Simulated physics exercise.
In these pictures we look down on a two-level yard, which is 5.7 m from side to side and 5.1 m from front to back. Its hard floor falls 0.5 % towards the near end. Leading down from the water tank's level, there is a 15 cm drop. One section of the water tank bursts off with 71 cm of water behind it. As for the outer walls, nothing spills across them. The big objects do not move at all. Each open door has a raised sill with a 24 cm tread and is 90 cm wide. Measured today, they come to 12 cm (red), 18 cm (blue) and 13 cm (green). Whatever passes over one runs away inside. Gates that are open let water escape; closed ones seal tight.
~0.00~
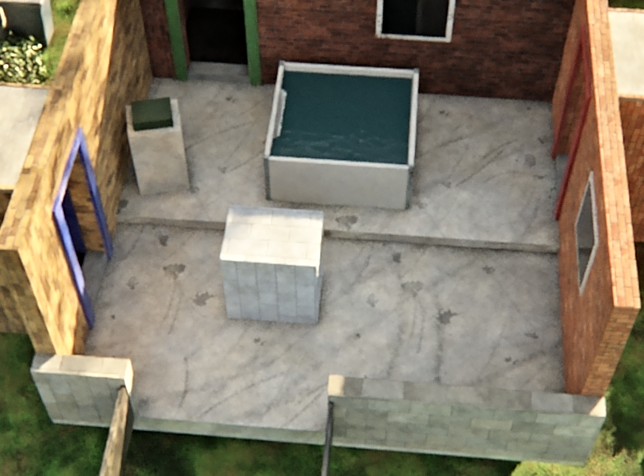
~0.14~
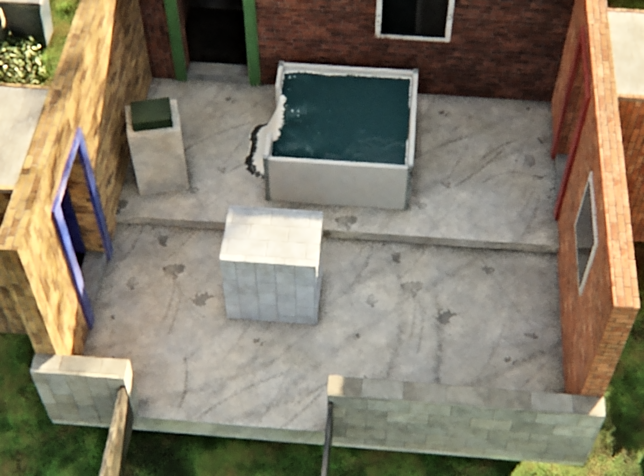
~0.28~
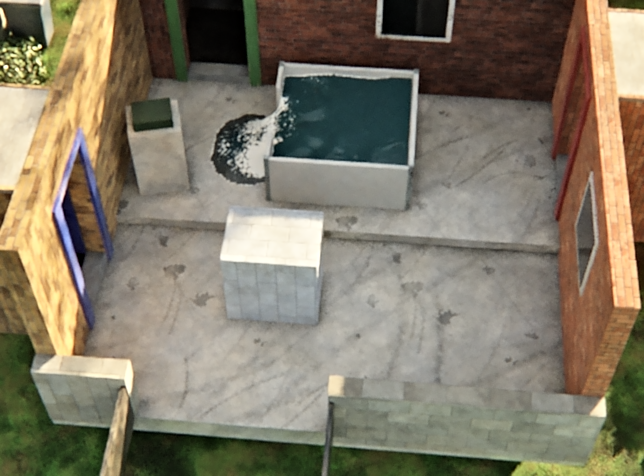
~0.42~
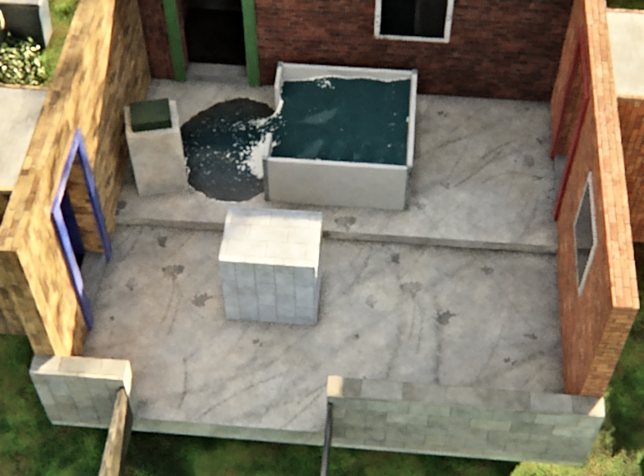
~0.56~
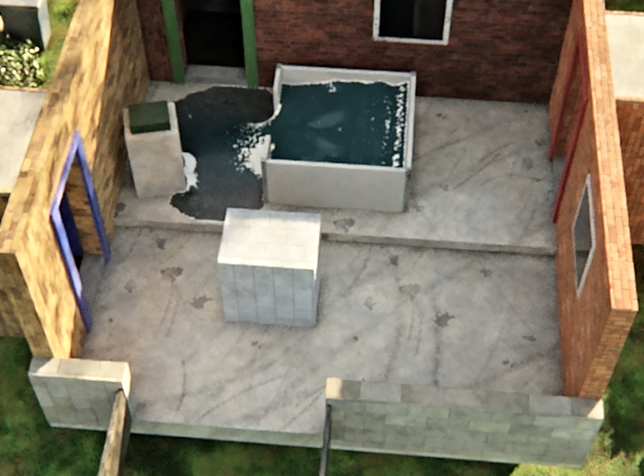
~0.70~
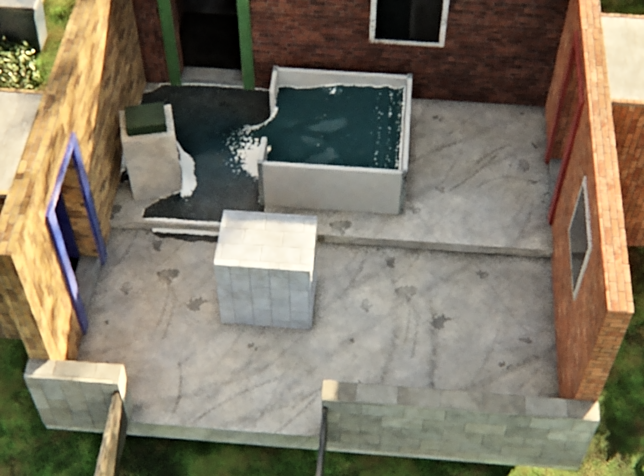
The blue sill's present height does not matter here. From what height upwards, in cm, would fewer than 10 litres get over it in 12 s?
About 7 cm.
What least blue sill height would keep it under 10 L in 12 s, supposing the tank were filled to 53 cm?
Roughly 4.5 centimetres.
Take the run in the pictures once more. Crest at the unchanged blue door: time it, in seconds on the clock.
The depth peaks at about 1.8 seconds.
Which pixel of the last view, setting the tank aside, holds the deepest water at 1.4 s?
Check close to (147, 84).
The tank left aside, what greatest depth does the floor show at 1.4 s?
I'd put it near 49 cm.
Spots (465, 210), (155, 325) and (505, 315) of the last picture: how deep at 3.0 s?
Depth: About 0, 3, 0 cm.
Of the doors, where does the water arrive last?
Last of all, the red one.
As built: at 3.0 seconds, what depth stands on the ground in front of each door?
In cm - red: 0, blue: 3, green: 20.
After 1.4 s water covers 20 % of the floor, deepest (49 cm) near (147, 84); 5 cm at the blue door, 0 litres in over its 18 cm sill.
After 3.0 s water covers 40 % of the floor, deepest (32 cm) near (144, 93); 3 cm at the blue door, 0 litres in over its 18 cm sill.
After 12.0 s water covers 90 % of the floor, deepest (9 cm) near (190, 173); 6 cm at the blue door, 0 litres in over its 18 cm sill.
At the blue door as built, the water arrived by 1.4 s and peaked near 9 cm at 1.8 s.
With a sill of 6 cm, 16 litres would have come in within the 12 s; with 8.5 cm, 4 litres. So under 10 litres takes about 7 cm.
